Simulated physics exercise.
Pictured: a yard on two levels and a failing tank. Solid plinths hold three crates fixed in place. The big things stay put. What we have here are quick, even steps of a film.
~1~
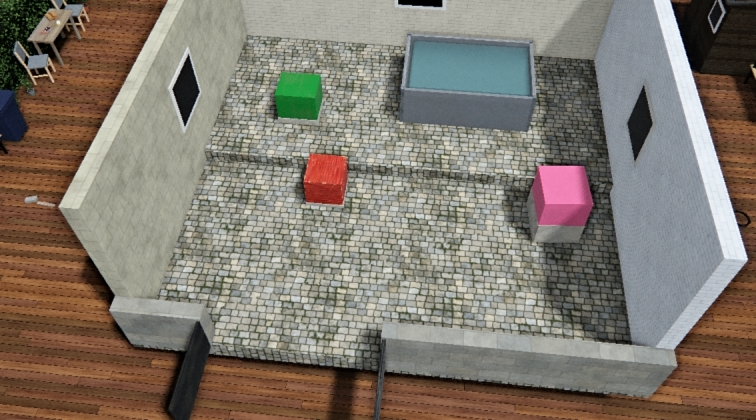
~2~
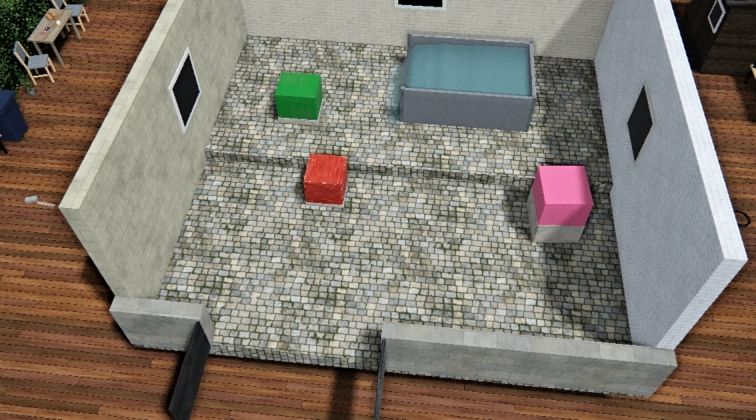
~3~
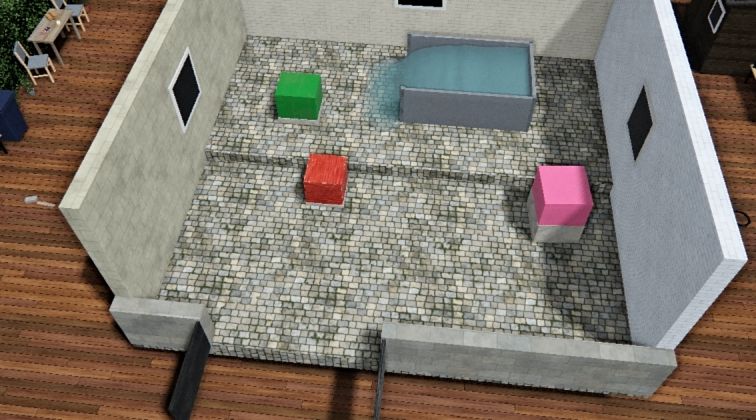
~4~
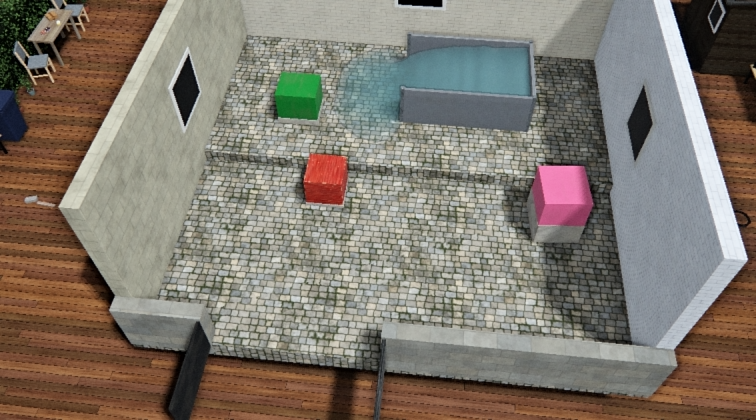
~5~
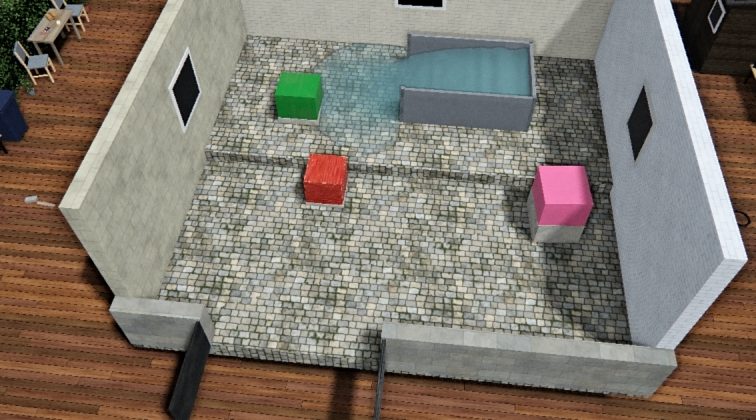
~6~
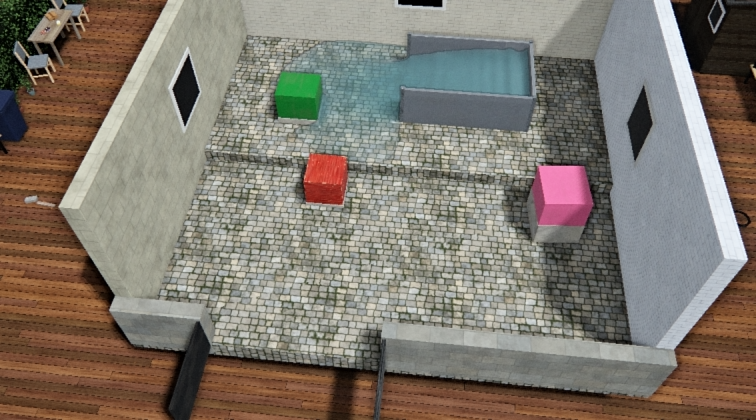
At the start, a grey tank full of water stands whole and still at the back of a walled stone yard with green, red and pink blocks. Water then pours from its left side, spreads leftward across the paving, and reaches around the green block.
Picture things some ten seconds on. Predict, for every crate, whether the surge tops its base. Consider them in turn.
In the end the green crate is not protected by its plinth. The pink crate is protected by its plinth. The red crate is not protected by its plinth.
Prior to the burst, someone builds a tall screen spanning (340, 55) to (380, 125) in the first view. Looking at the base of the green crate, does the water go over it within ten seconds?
Green crate is left untouched.
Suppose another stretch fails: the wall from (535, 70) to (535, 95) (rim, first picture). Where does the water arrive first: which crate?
That would be the pink crate.
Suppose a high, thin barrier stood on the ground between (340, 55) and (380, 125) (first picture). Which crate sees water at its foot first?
My answer: The red-painted one.
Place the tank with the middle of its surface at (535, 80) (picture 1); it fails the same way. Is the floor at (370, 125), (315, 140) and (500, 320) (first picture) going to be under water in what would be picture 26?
First drenched; next drenched; last unwetted.
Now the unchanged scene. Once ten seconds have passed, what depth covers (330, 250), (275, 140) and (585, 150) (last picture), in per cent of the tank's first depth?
About 4, 2 and 2 percent, in that order.
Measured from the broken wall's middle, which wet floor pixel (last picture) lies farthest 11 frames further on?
Close to (192, 264).
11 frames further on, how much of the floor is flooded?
Roughly 35 %.
A moment on, water covers 25 % of the floor; the green crate water round its plinth, the pink crate not reached, the red crate water round its plinth.
Next, water covers 35 % of the floor; the green crate water round its plinth, the pink crate not reached, the red crate water round its plinth.
Then, water covers 45 % of the floor; the green crate water round its plinth, the pink crate not reached, the red crate water round its plinth.
Later, water covers 65 % of the floor; the green crate water round its plinth, the pink crate water round its plinth, the red crate water round its plinth.
In the end, water covers 85 % of the floor; the green crate was topped, the pink crate stayed above the water, the red crate was topped.
